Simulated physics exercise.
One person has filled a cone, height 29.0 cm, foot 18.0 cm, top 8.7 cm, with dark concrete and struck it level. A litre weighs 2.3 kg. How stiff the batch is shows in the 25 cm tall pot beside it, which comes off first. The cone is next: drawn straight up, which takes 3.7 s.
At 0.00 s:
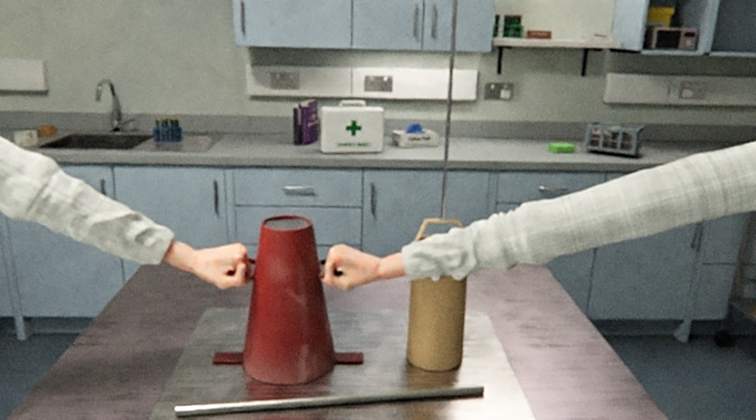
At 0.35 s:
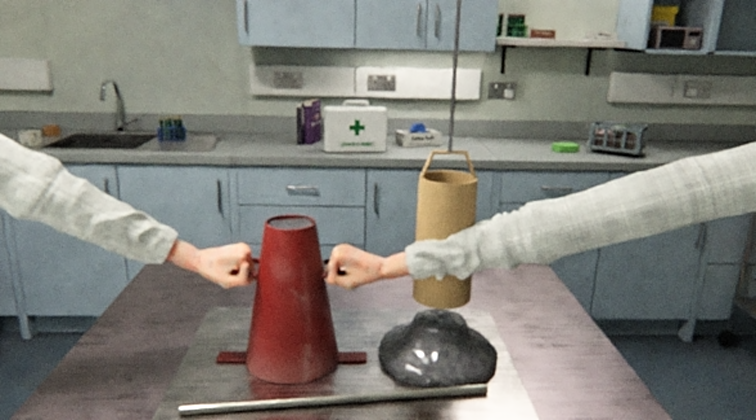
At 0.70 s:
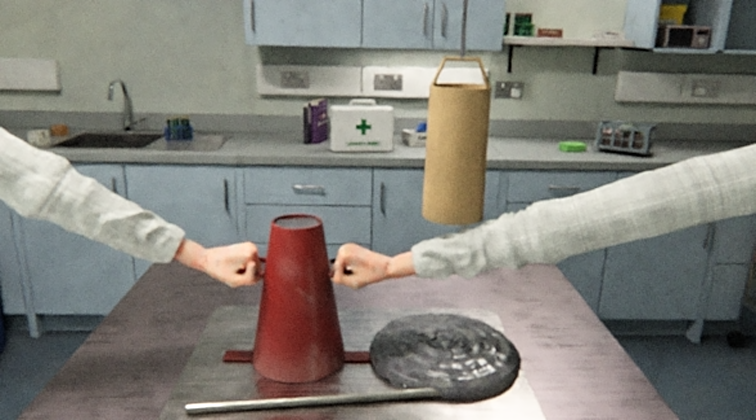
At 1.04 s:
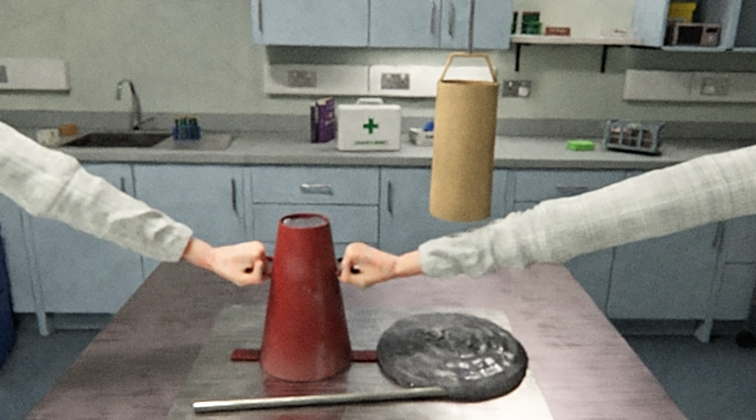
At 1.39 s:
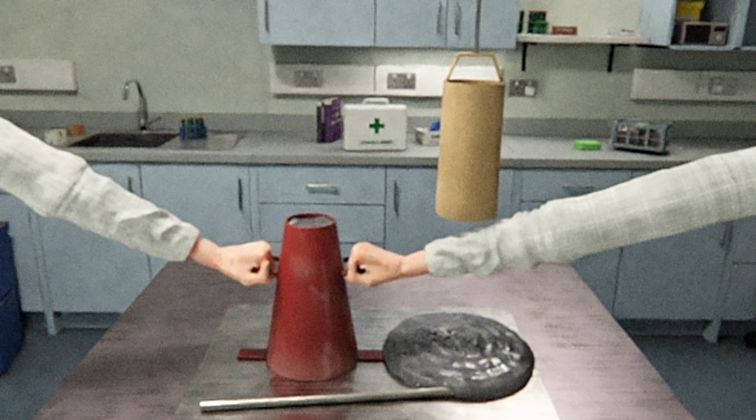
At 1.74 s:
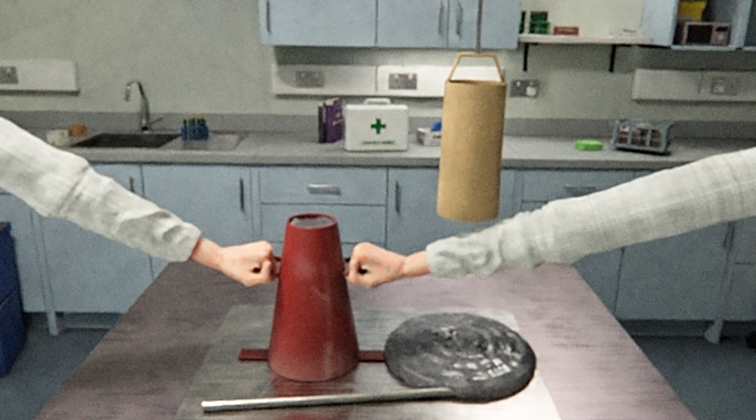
Two hands gripping a still red cone while a tan cylinder rises beside it, leaving dark wet material slumping into a low mound.
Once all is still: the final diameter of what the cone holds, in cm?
Expect roughly 40 cm.
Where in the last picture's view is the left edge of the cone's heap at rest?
Around (214, 365).
After 2.7 s, the cone is up 7.2 cm; the dark concrete has come down 22 cm to 7.4 cm and is 38 cm wide.
After 3.6 s, the cone is up 18 cm; the dark concrete has come down 23 cm to 6.1 cm and is 40 cm wide.
After 4.5 s, the cone is up 29 cm; the dark concrete has come down 23 cm to 6.0 cm and is 40 cm wide.
After 5.6 s, the cone is clear; the dark concrete has come down 23 cm to 6.0 cm and is 40 cm wide.
After 6.1 s, at rest, the cone is clear; the dark concrete has come down 23 cm to 6.0 cm and is 40 cm wide.
